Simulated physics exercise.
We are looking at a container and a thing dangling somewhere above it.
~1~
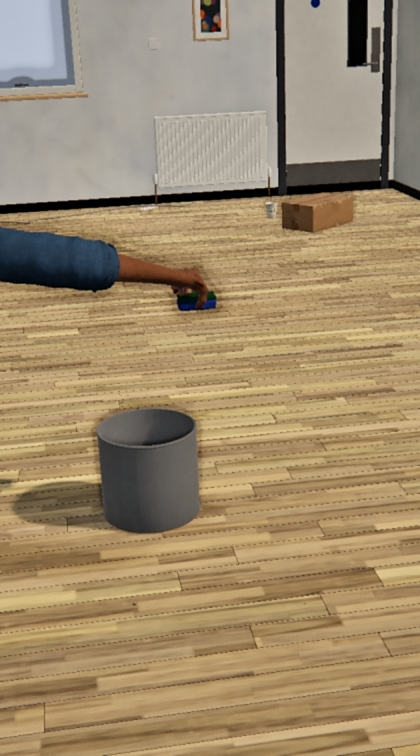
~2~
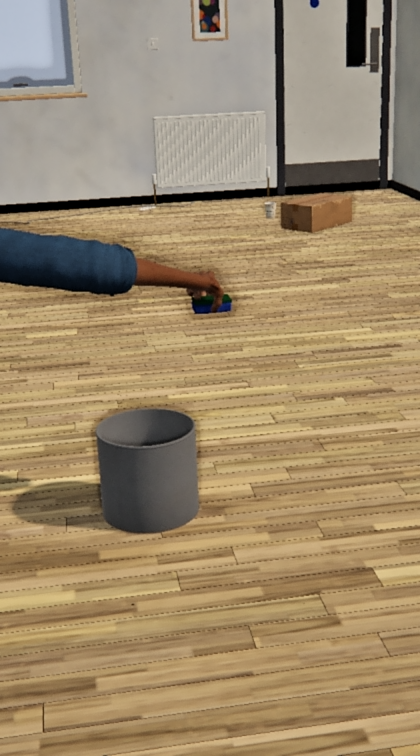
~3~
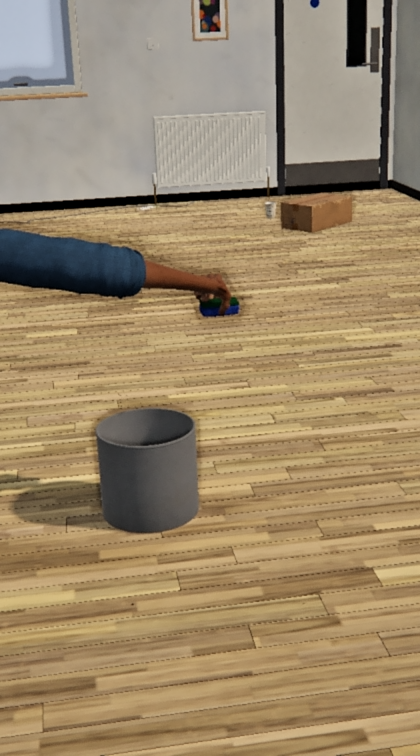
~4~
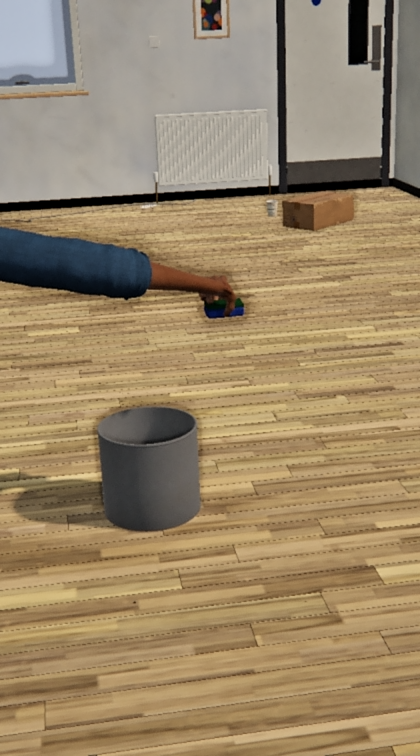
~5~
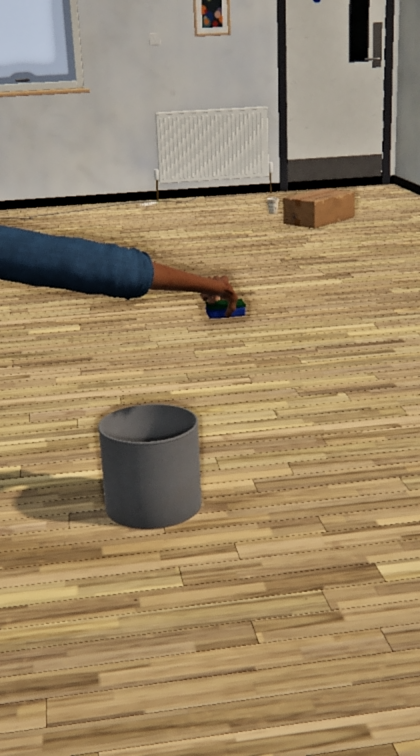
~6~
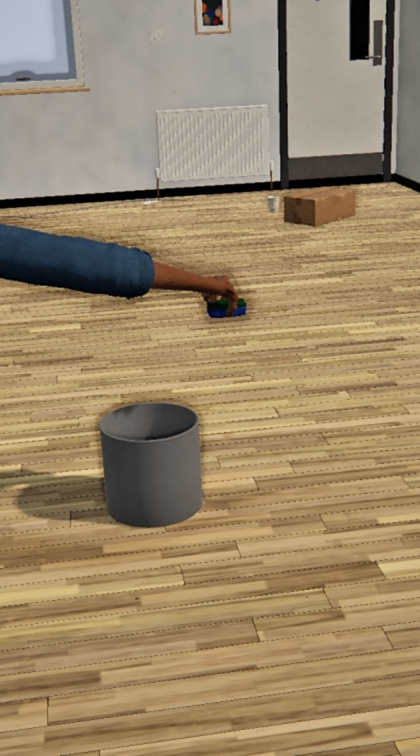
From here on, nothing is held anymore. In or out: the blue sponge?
Chances are it will go astray on the way down.
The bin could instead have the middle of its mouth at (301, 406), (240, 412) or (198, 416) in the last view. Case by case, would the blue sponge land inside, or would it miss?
Try one, the blue sponge goes wide; try two, it gets in; try three, it gets in.
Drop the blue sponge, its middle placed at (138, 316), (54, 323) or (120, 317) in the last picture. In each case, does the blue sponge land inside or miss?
So, taking them in order, it drops in, it fails to go in and it drops in.
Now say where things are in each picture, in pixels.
In the first picture, still on the way; blue sponge (196, 302); bin (149, 469).
In the second picture, still on the way; blue sponge (212, 304); bin (148, 469).
In the third picture, still on the way; blue sponge (219, 307); bin (148, 469).
In the fourth picture, still on the way; blue sponge (224, 309); bin (150, 467).
In the fifth picture, still on the way; blue sponge (226, 309); bin (151, 465).
In the sixth picture, in place, still held; blue sponge (226, 308); bin (152, 463).
Then, 0.20 s on from there, blue sponge on its way down near (228, 351).
Then, 0.32 s on from there, blue sponge on its way down near (231, 436).
In the end, the blue sponge ends up outside, near (233, 490).
